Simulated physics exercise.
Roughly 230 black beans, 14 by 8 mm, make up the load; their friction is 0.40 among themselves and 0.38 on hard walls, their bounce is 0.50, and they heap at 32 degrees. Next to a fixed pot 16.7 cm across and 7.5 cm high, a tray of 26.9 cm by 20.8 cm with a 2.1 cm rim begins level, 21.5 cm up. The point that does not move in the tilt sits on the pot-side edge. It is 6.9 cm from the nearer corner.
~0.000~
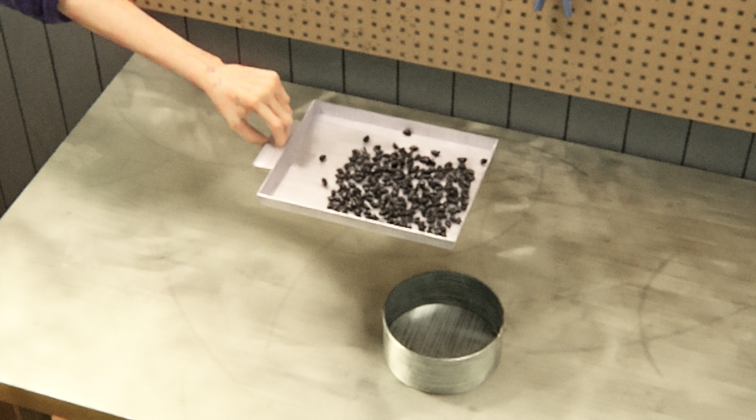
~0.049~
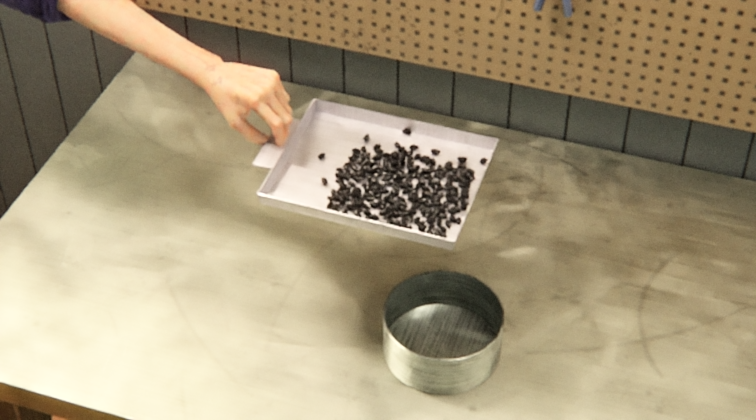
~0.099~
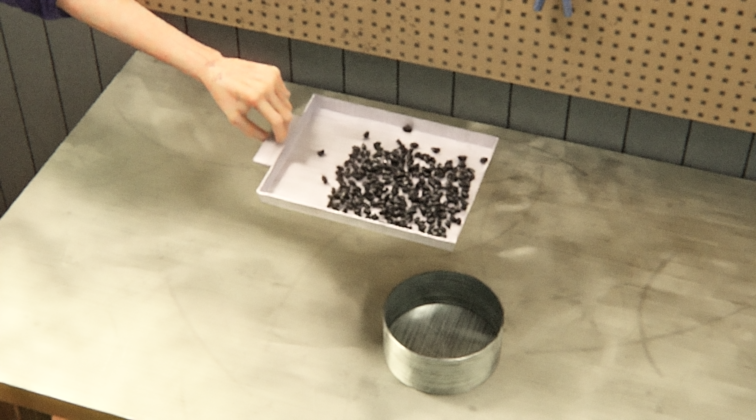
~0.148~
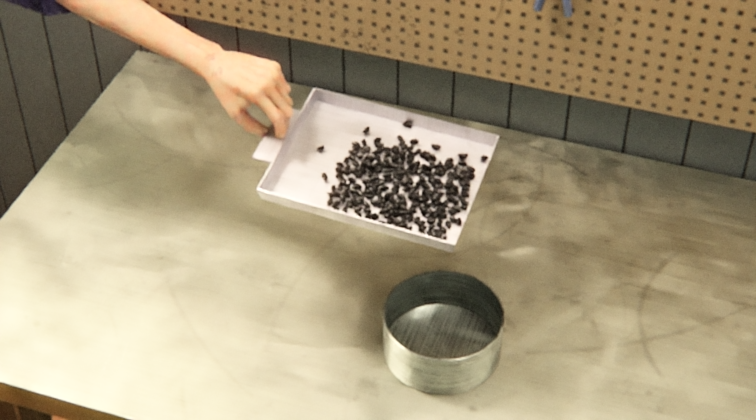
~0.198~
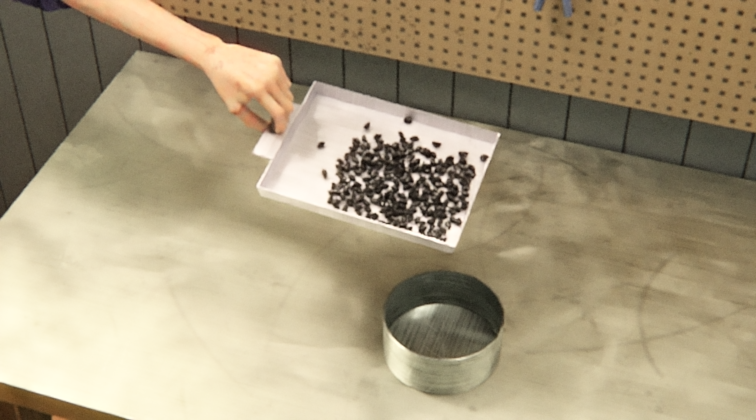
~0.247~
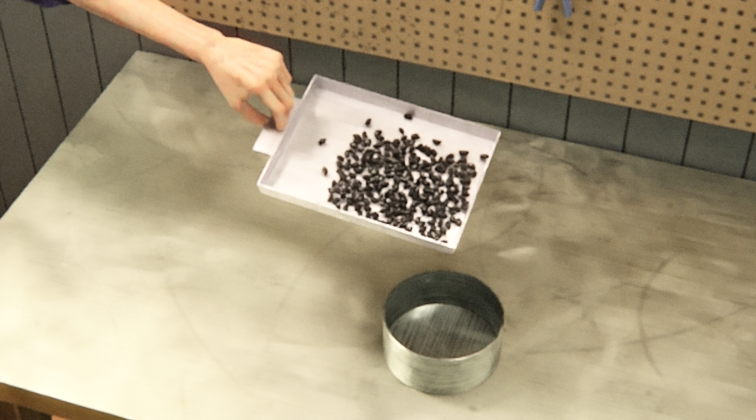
A hand slightly tilts a white tray of small black pieces above a round metal pot.
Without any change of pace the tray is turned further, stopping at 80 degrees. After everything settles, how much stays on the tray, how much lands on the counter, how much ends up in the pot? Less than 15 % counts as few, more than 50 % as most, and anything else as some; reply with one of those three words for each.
Here it is: Tray: Few, counter: Few, pot: Most.
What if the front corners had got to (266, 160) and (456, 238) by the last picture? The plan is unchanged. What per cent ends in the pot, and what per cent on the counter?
Final per cent - pot 10, counter 65.
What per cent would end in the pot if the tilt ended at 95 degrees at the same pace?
About 100 in a hundred would end up in the pot.
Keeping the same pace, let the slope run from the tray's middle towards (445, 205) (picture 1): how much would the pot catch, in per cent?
The share would be about 40 percent.
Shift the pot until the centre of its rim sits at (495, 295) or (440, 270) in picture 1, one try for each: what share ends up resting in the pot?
I'd say some 20 per cent for the first and some 0 per cent for the second.
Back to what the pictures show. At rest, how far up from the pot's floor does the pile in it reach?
It stands at some 3.0 cm.
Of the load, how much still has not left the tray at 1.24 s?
It's roughly 100 percent.
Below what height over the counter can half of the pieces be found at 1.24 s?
Roughly 26 cm above the counter.
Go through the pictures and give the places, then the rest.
Tray tilt 0 degrees, front corners at (261, 193) and (453, 238); middle of the pieces at (403, 187); pot at (444, 314), in the first frame.
Tray tilt 1 degrees, front corners at (261, 192) and (453, 239); middle of the pieces at (403, 186), in the second frame.
Tray tilt 2 degrees, front corners at (261, 191) and (453, 240); middle of the pieces at (403, 185), in the third frame.
Tray tilt 5 degrees, front corners at (261, 188) and (453, 241), lowest corner right front; middle of the pieces at (403, 183), in the fourth frame.
Tray tilt 8 degrees, front corners at (261, 185) and (453, 243), lowest corner right front; middle of the pieces at (403, 181), in the fifth frame.
Tray tilt 10 degrees, front corners at (261, 183) and (453, 245), lowest corner right front; middle of the pieces at (404, 180); pot at (444, 314). The tray's pace is about 55 degrees a second, in the sixth frame.
After 0.84 s, tilt 43 degrees; the tray holds 100 %, the pot 0 %.
After 1.24 s, tilt 65 degrees; the tray holds 100 %, the pot 0 %.
After 1.72 s, tilt 80 degrees; the tray holds 15 %, the pot 70 %.
By 2.6 s all is still; tray 5 %, counter 0 %, pot 95 %.
